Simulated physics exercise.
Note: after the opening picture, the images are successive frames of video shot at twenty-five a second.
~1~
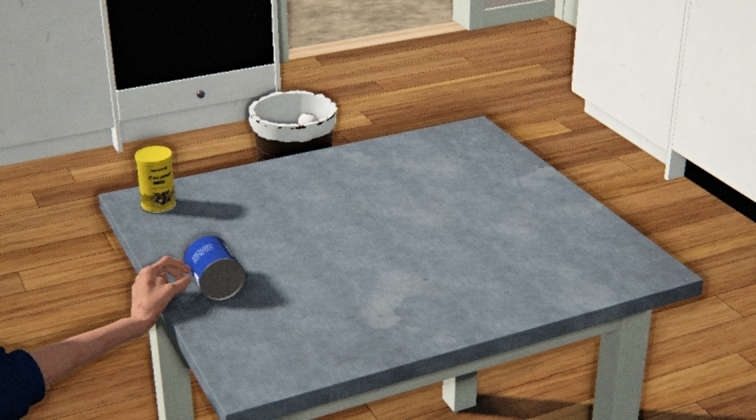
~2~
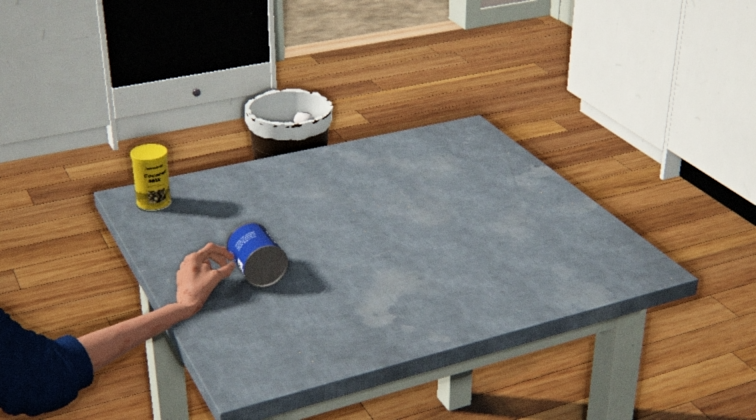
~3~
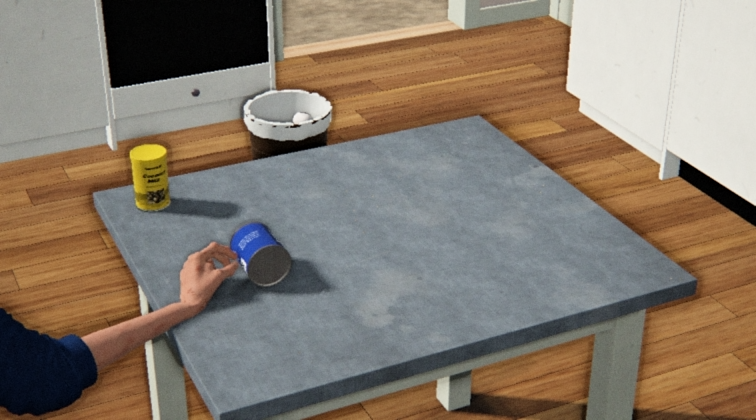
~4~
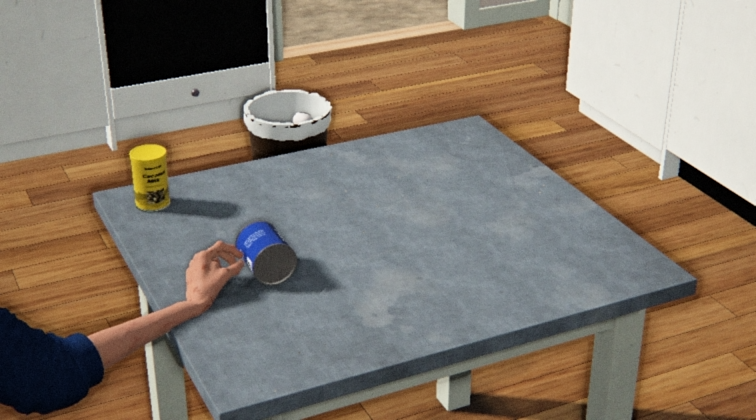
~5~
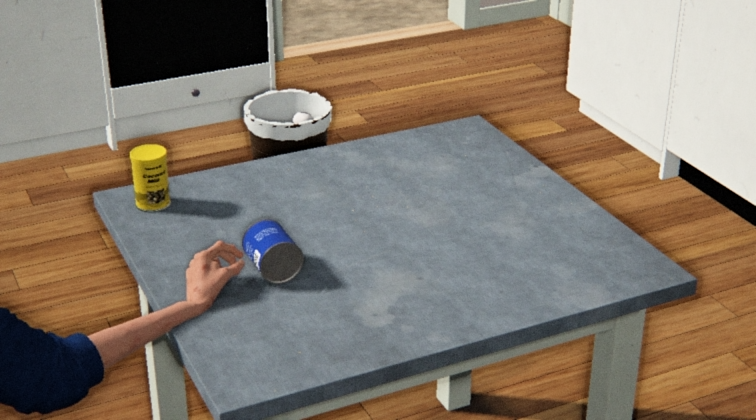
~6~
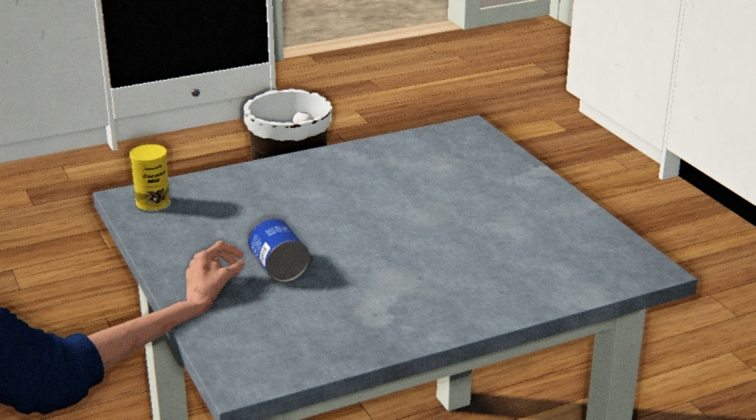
At the start, a hand reaches in from the left to a blue tin lying on its side on a gray table, near an upright yellow tin. The hand moves the blue tin a short way right, then stays nearly still, fingers curled, as the tin rolls slightly farther right, leaving a small gap.
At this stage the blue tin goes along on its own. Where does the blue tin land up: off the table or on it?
Kept on top.
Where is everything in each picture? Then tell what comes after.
In the first frame, under the hand; blue tin (214, 267).
In the second frame, under the hand; blue tin (257, 255).
In the third frame, under the hand; blue tin (260, 254).
In the fourth frame, blue tin (266, 253).
In the fifth frame, blue tin (273, 251).
In the sixth frame, blue tin (279, 250) shifted a little.
Then, 0.10 s on from there, blue tin shifted about its own width near (293, 246).
Then, 0.30 s on from there, blue tin shifted about its own width near (316, 241).
Then, 0.60 s on from there, blue tin shifted well along near (338, 236).
In the end, moved from the start, blue tin. At the end, from the last picture's camera, blue tin near (345, 234).
